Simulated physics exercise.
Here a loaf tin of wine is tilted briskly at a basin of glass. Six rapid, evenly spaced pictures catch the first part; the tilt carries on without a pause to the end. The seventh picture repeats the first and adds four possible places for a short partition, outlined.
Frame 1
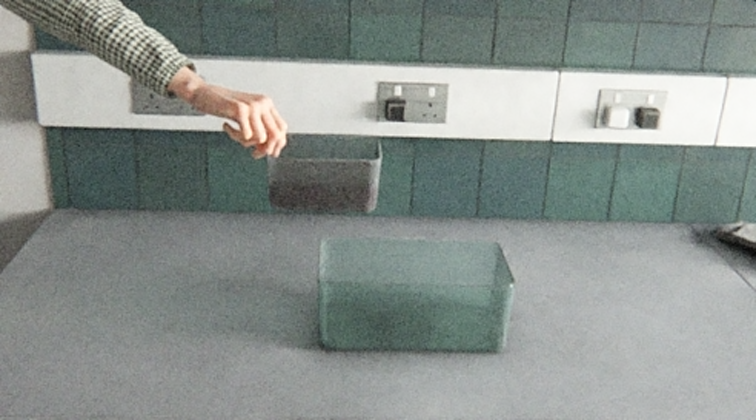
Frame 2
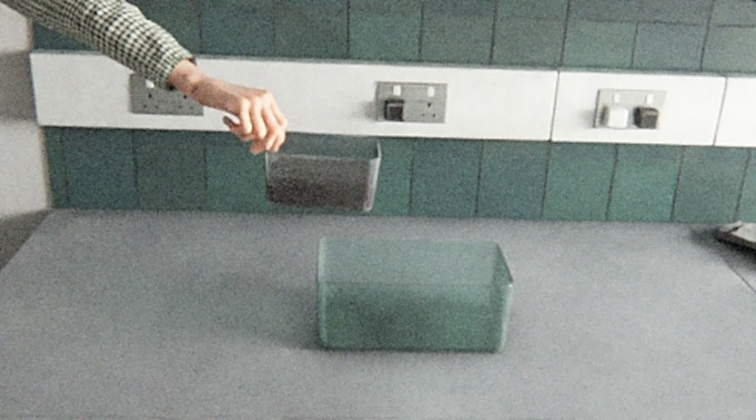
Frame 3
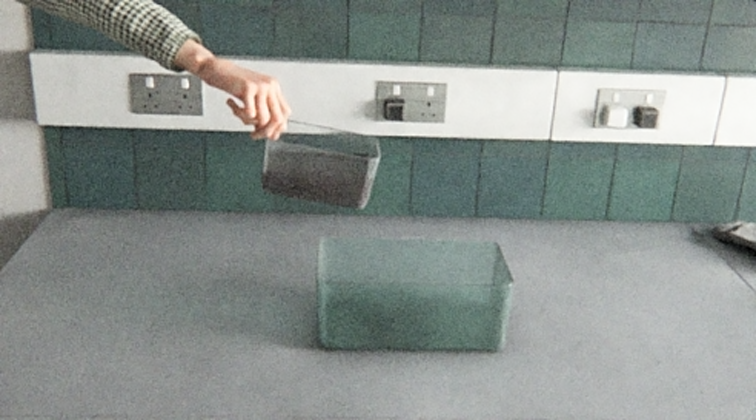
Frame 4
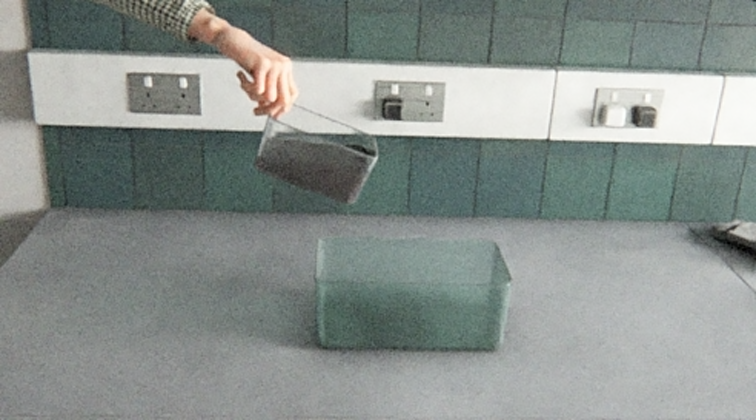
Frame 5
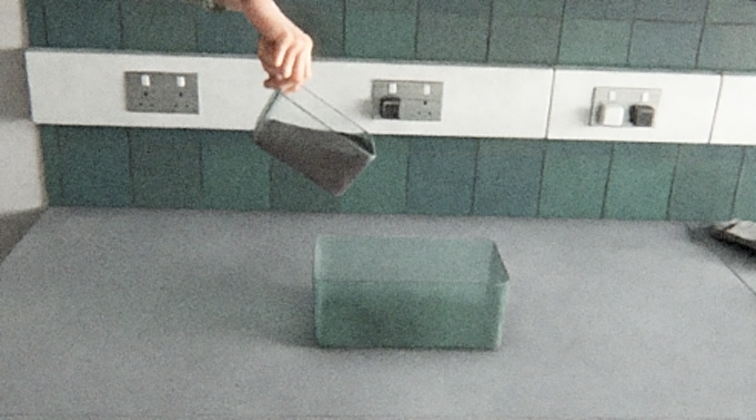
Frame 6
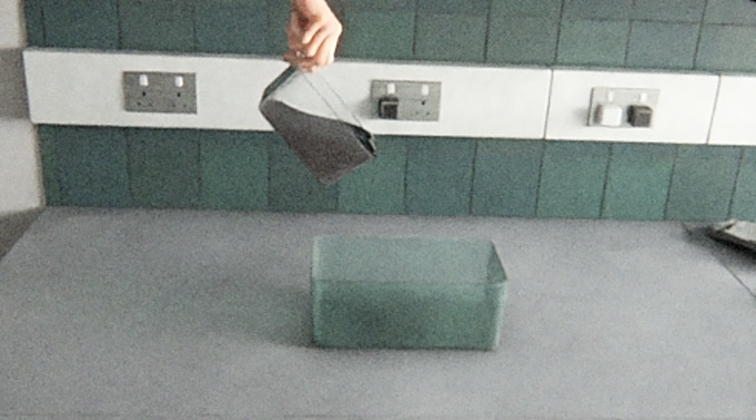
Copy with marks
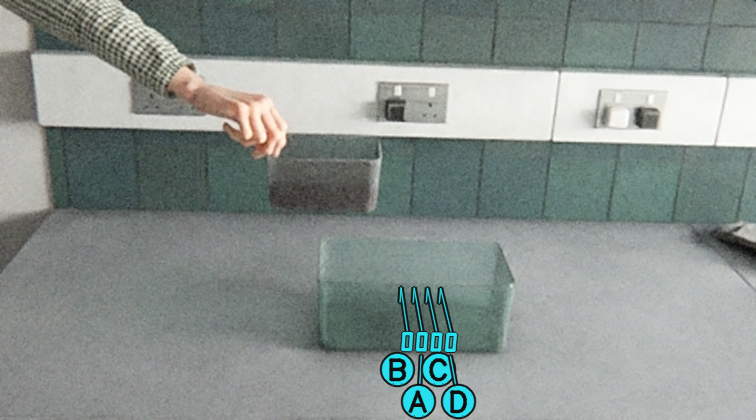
A hand in a checked sleeve holds a small clear loaf tin of dark wine above a greenish glass basin on a grey counter, seen from the front and slightly above. Behind are dark green tiles and a white strip with sockets and plugs. The hand lifts and moves right, tilting the tin steeply rightward until wine reaches over its lip, while the view stays almost still.
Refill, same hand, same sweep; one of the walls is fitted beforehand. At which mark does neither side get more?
Go for D.
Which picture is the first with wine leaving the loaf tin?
Picture 6.
On the marked copy, A at (421, 355); B at (406, 355); C at (435, 355); D at (450, 355).
If A is chosen, about 27 % ends left of the wall and 62 % right of it; 11 % is lost outside.
If B is chosen, about 21 % ends left of the wall and 69 % right of it; 10 % is lost outside.
If C is chosen, about 32 % ends left of the wall and 56 % right of it; 12 % is lost outside.
If D is chosen, about 47 % ends left of the wall and 42 % right of it; 12 % is lost outside.
